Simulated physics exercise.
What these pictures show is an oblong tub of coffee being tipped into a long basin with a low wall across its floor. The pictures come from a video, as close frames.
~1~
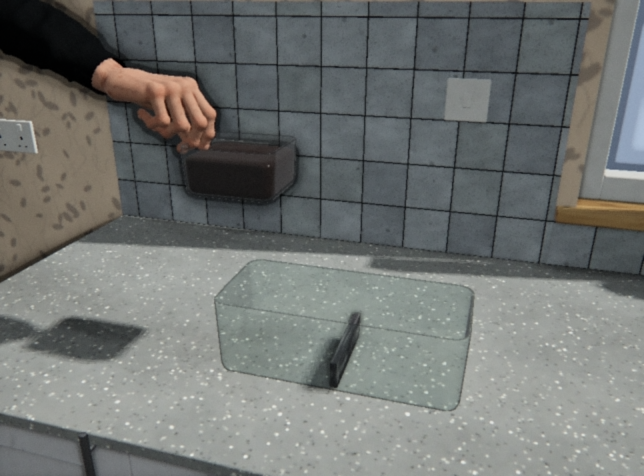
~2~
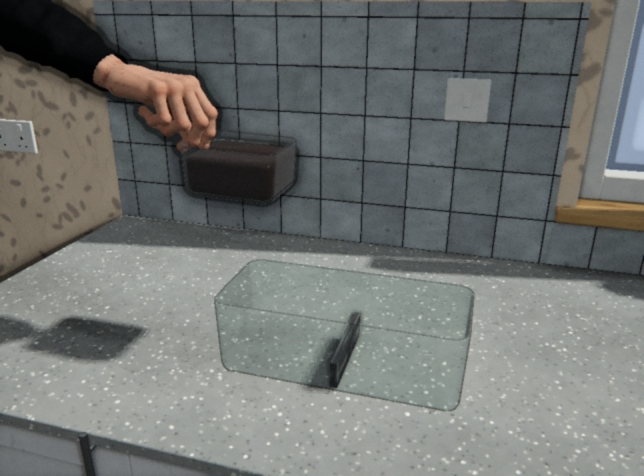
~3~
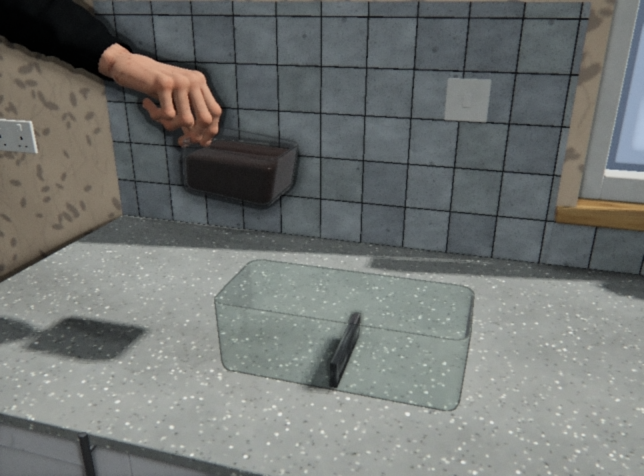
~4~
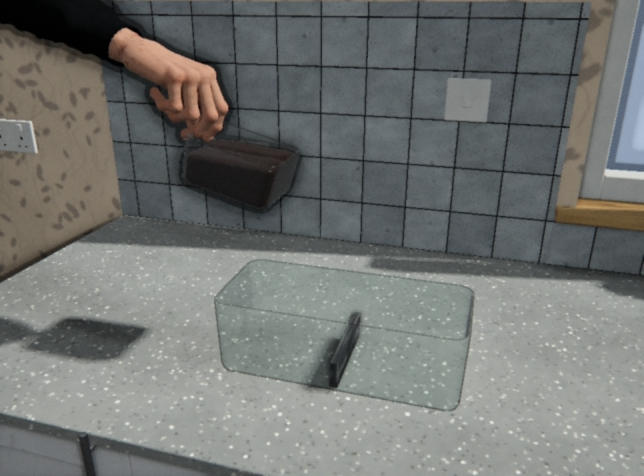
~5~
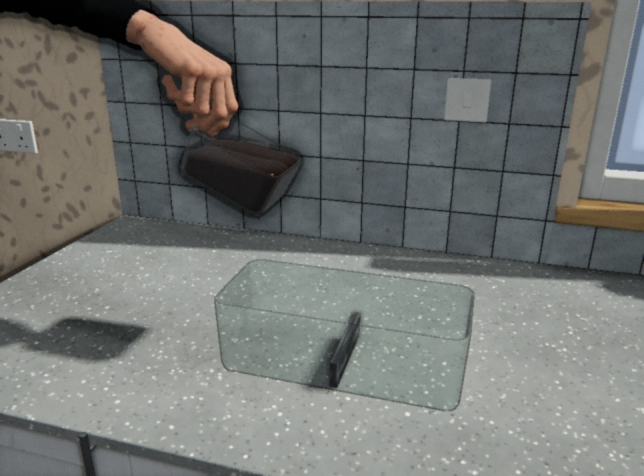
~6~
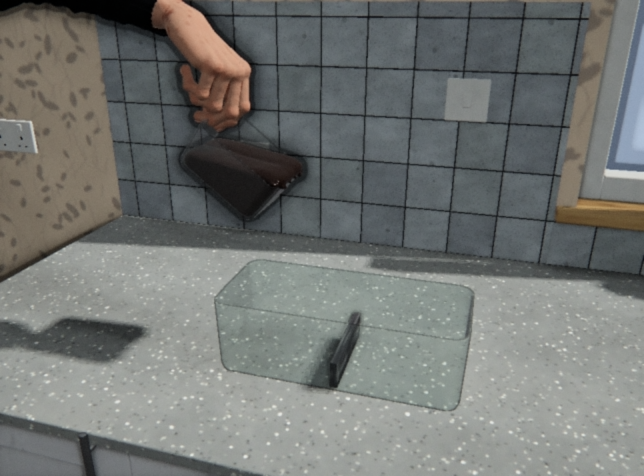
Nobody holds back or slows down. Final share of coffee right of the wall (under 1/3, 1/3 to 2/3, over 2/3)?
The right side is left with too little to make a third.
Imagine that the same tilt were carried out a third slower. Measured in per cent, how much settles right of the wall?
It comes to near 25 per cent.
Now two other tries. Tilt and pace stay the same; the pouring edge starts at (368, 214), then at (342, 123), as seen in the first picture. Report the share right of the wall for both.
First place gives some 85 %, second place some 80 %.
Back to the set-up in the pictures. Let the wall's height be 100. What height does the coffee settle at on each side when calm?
Left part: 50 per cent, right part: 10 per cent.
A moment on, the oblong tub is tipped right over and 13 per cent is still to pour, 26 is left of the wall and 0 right of it.
Next, the oblong tub is tipped right over and 1 per cent is still to pour, 86 is left of the wall and 3 right of it.
Then the oblong tub is tipped right over and 0 per cent is still to pour, 77 is left of the wall and 10 right of it.
Later the oblong tub is tipped right over and 0 per cent is still to pour, 80 is left of the wall and 12 right of it.
Finally, 80 per cent lies left of the wall, 12 right of it and 8 outside.
